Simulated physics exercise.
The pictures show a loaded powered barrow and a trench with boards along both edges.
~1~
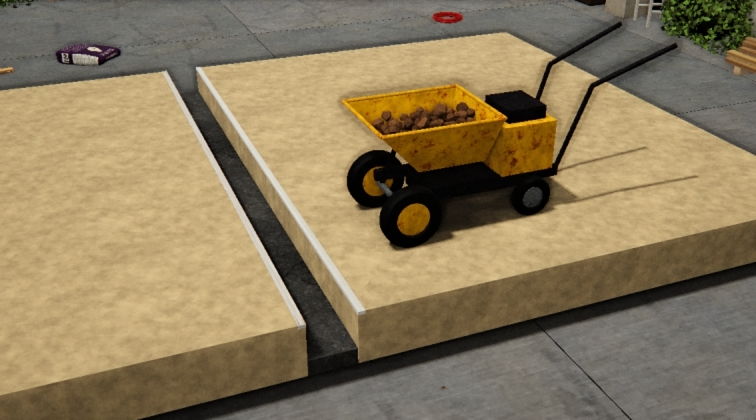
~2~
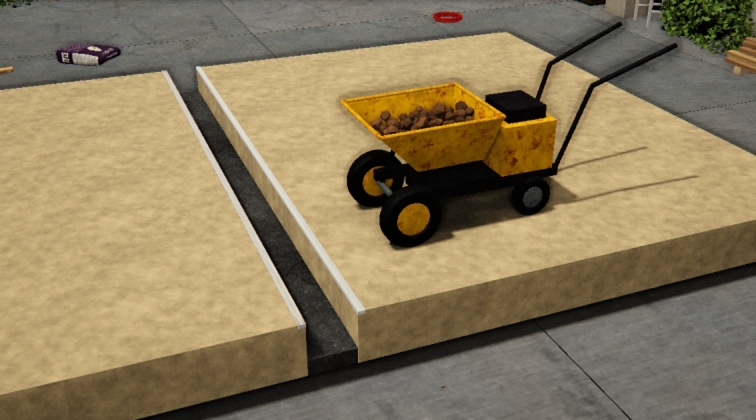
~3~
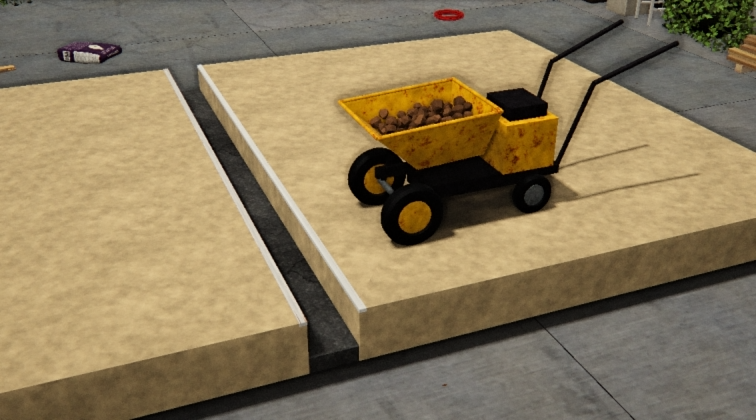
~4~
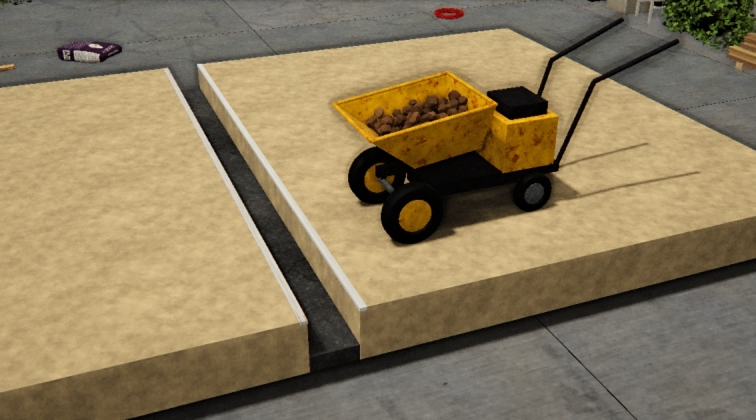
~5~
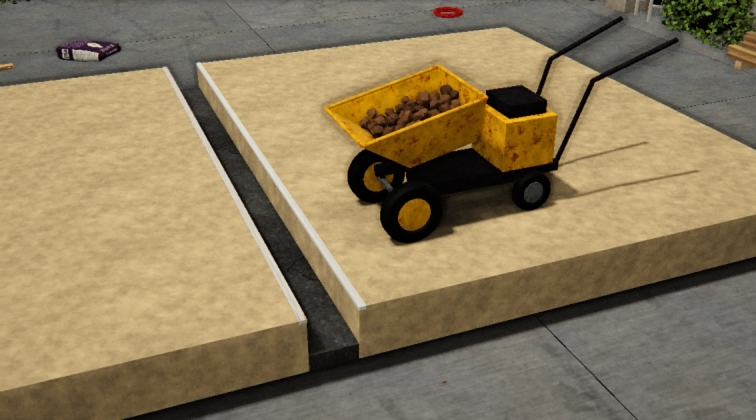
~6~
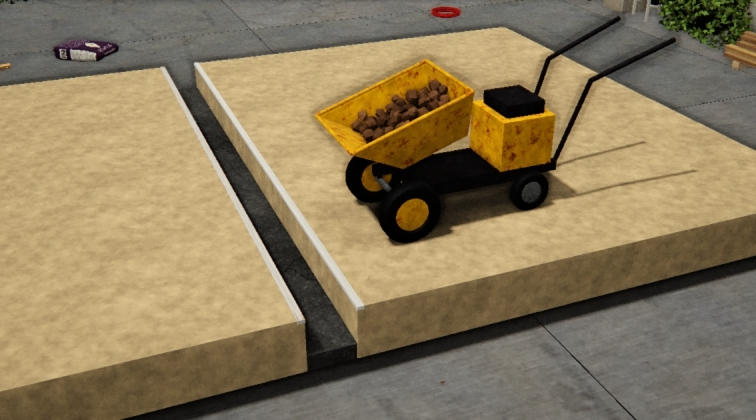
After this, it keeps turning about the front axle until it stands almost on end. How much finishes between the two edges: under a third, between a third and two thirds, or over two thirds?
The trench takes more than two thirds.
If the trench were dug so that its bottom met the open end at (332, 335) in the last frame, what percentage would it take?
Near 80 %.
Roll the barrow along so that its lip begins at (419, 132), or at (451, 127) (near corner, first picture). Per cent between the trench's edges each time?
In turn 70 and 20 in a hundred.
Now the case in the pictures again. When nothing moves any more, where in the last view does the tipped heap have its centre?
Around (283, 264).
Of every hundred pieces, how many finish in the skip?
Some 0 per cent.
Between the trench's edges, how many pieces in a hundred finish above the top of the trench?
Roughly 0 in a hundred.
Soon, skip tipped steeply; all in the skip.
A while on, skip tipped steeply; most in the skip; a small part in or heaped over the trench; a stray few beyond it; a stray few falling.
Towards the end, skip tipped right over; a stray few in the skip; most in or heaped over the trench; a small part beyond it.
Finally, skip tipped right over; most in or heaped over the trench; a small part beyond it.
